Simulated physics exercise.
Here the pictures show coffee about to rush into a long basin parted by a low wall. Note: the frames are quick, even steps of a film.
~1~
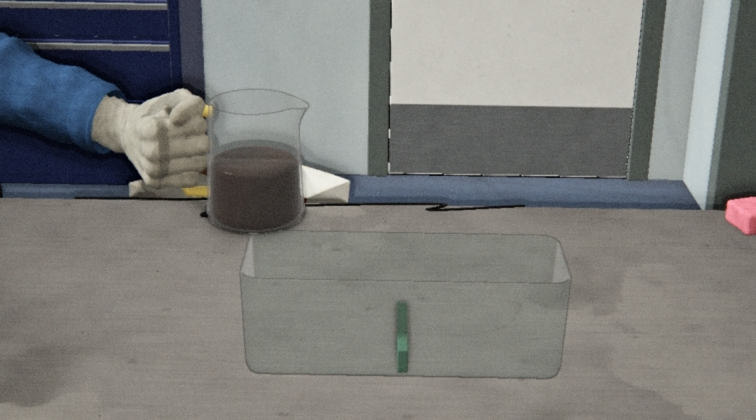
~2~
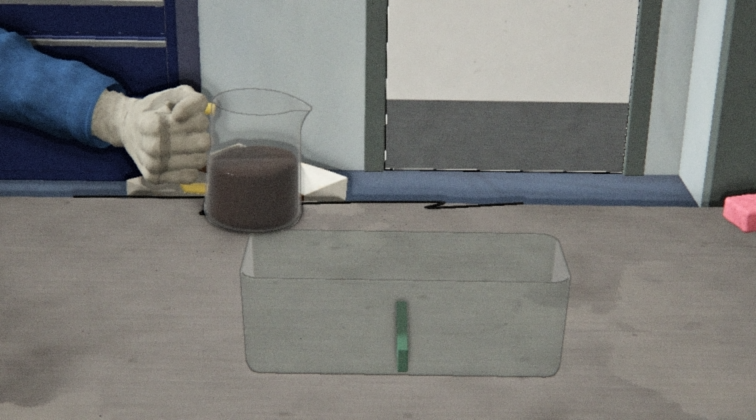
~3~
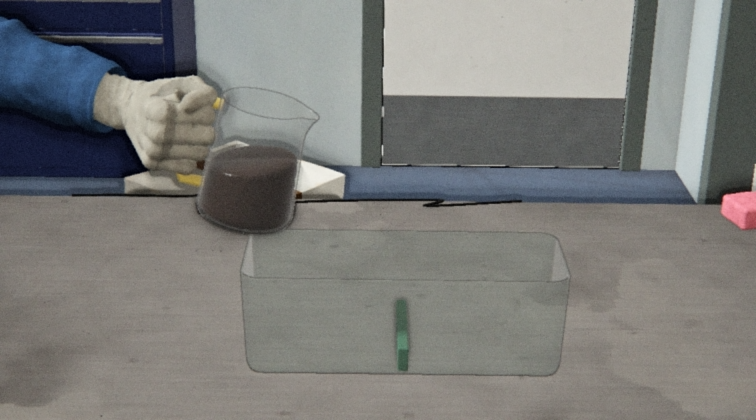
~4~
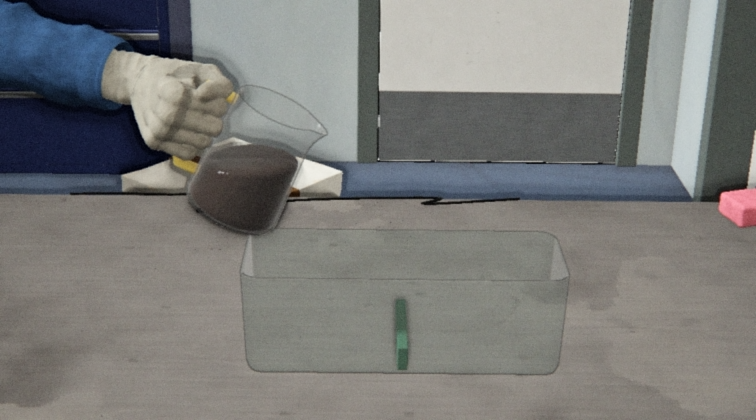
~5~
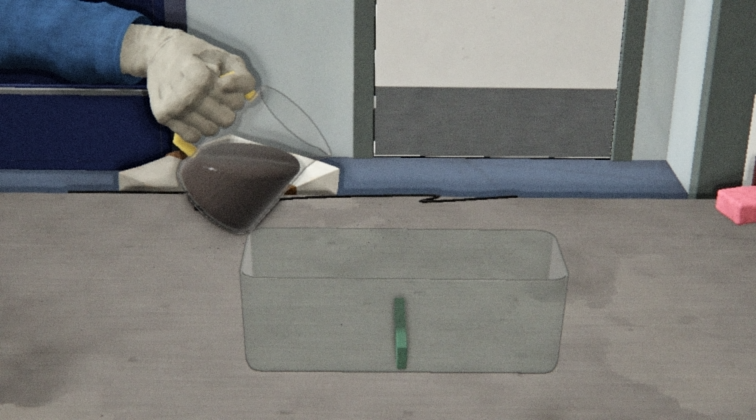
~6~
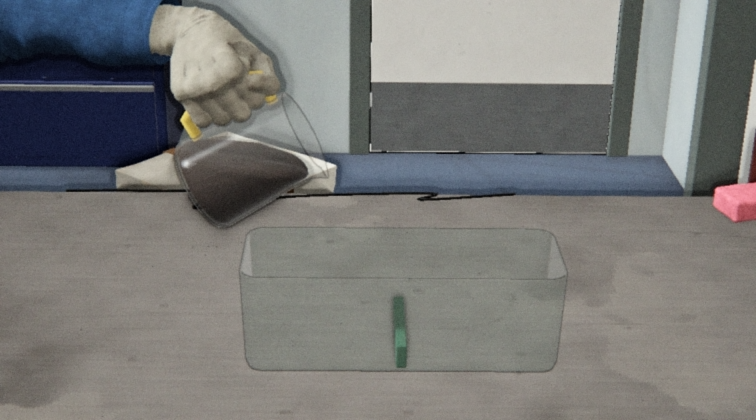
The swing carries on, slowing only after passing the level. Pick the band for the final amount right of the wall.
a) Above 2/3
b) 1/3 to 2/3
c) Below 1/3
Option c: Below 1/3.
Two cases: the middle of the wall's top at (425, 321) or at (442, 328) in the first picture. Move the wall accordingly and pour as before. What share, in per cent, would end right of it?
My guess is some 10 percent the first time and some 15 percent the second.
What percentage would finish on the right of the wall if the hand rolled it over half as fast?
Around 10 per cent ends up there.
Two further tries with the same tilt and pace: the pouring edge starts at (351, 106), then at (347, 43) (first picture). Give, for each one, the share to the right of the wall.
It comes to 75 % the first time and 85 % the second.
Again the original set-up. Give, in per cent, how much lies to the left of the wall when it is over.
That works out to roughly 80 percent.
A moment on, the jug is tipped right over and 64 per cent is still to pour, 13 is left of the wall and 0 right of it.
Next, the jug is tipped right over and 23 per cent is still to pour, 63 is left of the wall and 2 right of it.
Then the jug is tipped right over and 6 per cent is still to pour, 80 is left of the wall and 5 right of it.
Later the jug is tipped right over and 1 per cent is still to pour, 87 is left of the wall and 7 right of it.
Finally, 81 per cent lies left of the wall, 14 right of it and 5 outside.
